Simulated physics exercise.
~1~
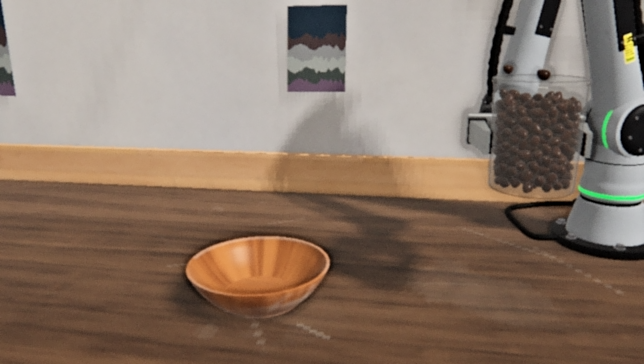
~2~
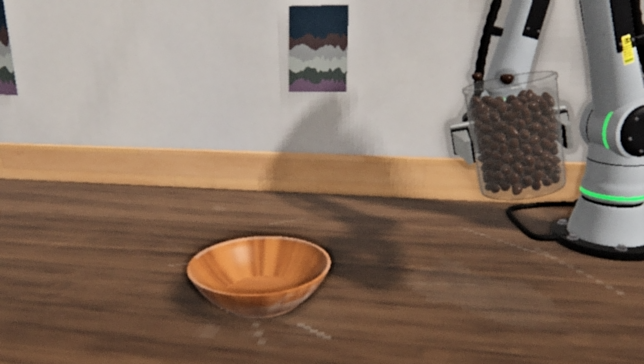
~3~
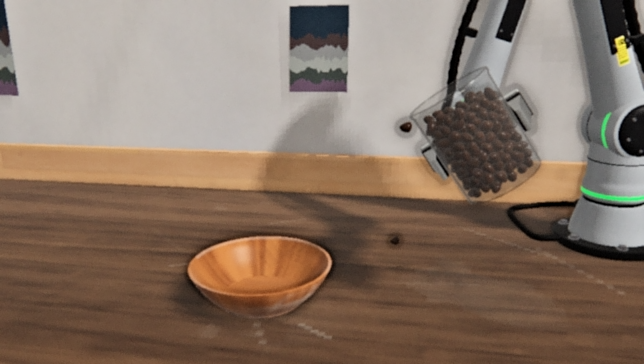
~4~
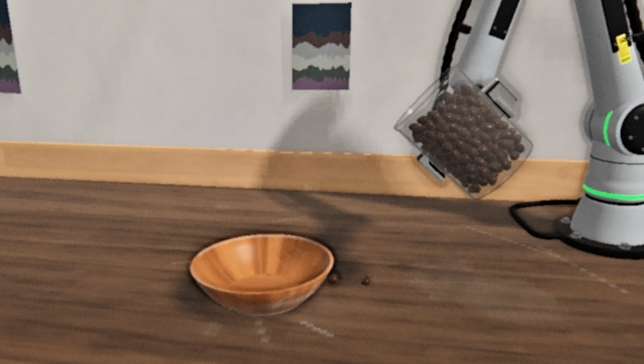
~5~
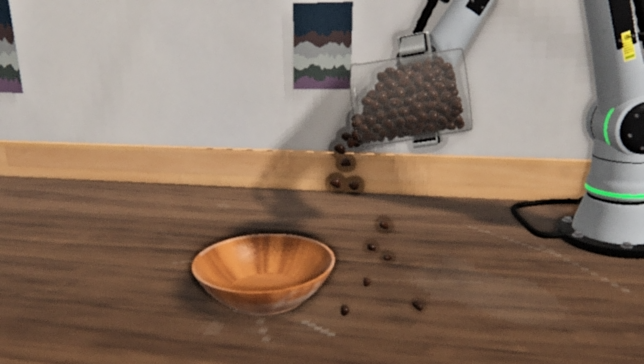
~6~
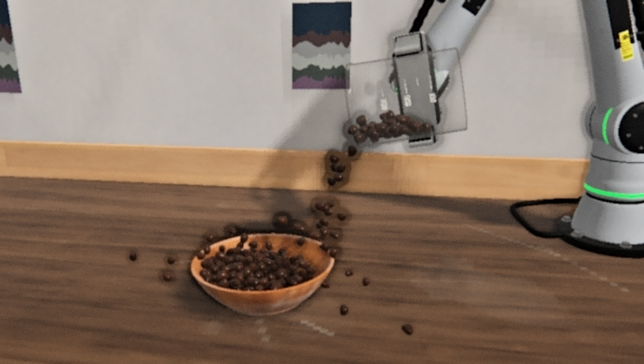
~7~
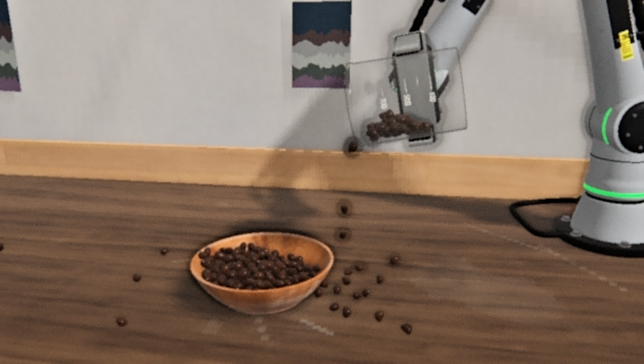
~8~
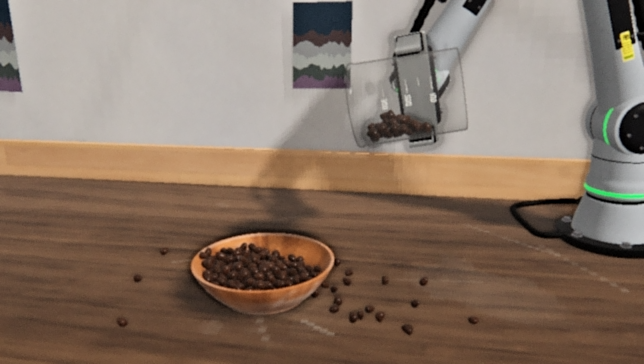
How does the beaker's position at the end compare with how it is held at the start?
At the start the beaker is held upright, while at the end it is tipped onto its side, higher up and further to the left.
